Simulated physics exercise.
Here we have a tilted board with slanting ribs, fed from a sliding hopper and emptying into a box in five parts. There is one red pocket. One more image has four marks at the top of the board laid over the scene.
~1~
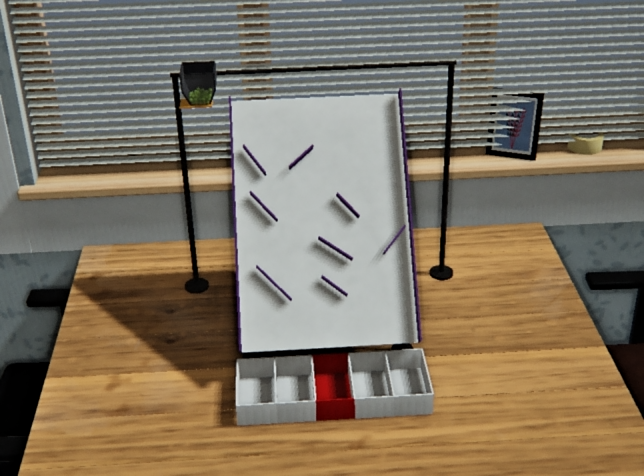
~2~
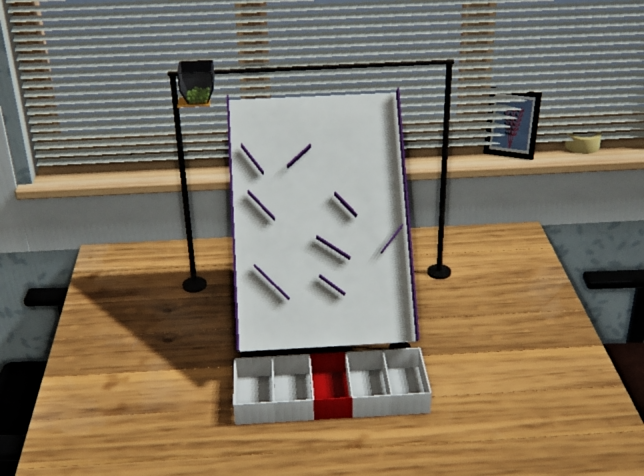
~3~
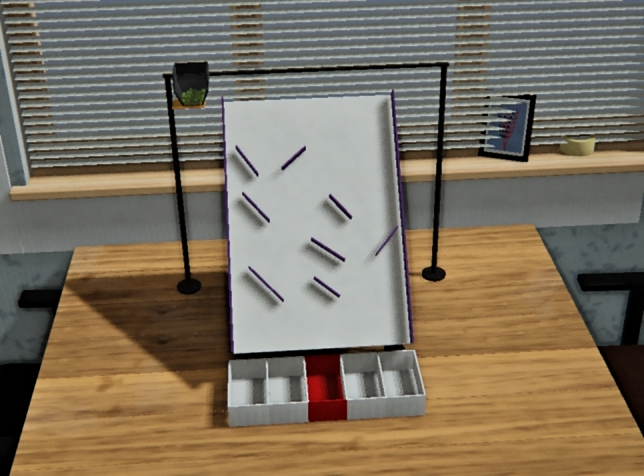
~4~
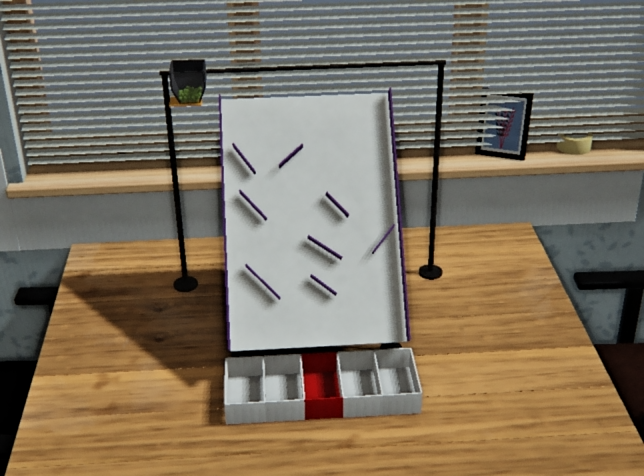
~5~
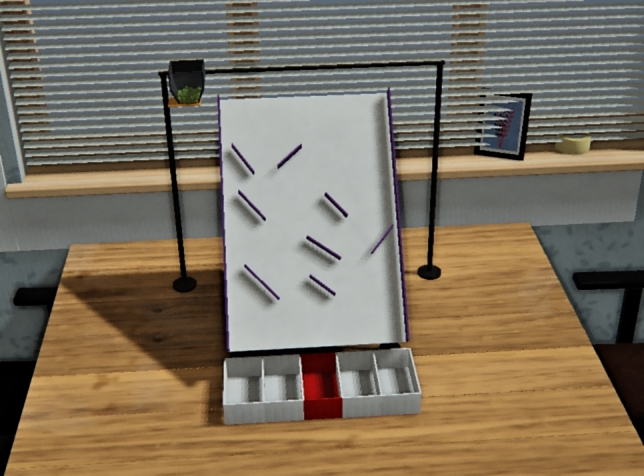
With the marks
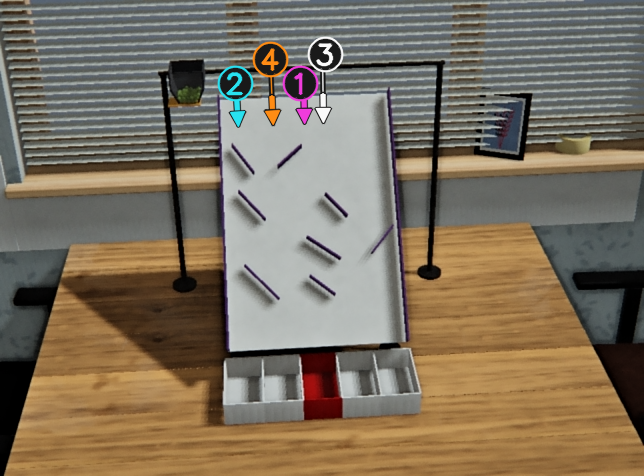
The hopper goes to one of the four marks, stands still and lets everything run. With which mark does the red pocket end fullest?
4 works best here.
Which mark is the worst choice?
That is mark 3.
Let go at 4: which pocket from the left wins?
The third.
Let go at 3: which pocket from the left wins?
It is the fourth one.
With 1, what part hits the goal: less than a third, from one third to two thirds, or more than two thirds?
Less than a third.
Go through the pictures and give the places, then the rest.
In the first frame, hopper (200, 95), dried peas, door shut.
In the second frame, ribs (241, 143) to (263, 171), (287, 165) to (311, 144), (248, 190) to (275, 218).
In the third frame, ribs (330, 194) to (352, 217), (311, 237) to (345, 259), (377, 253) to (398, 226).
In the fourth frame, ribs (246, 264) to (280, 298), (311, 274) to (337, 294).
In the fifth frame, red pocket (323, 407), number 3 of 5 from the left.
On the marked copy, mark 1 meets the board at (304, 118); mark 2 meets the board at (238, 121); mark 3 meets the board at (323, 117); mark 4 meets the board at (272, 119).
With 1, roughly a quarter in the red pocket, roughly two thirds in other pockets, about a tenth outside the box.
With 2, roughly a quarter in the red pocket, roughly half in other pockets, roughly a quarter outside the box.
With 3, about a tenth in the red pocket, the larger part in other pockets, about a tenth outside the box.
With 4, roughly half in the red pocket, roughly a third in other pockets, roughly a quarter outside the box.
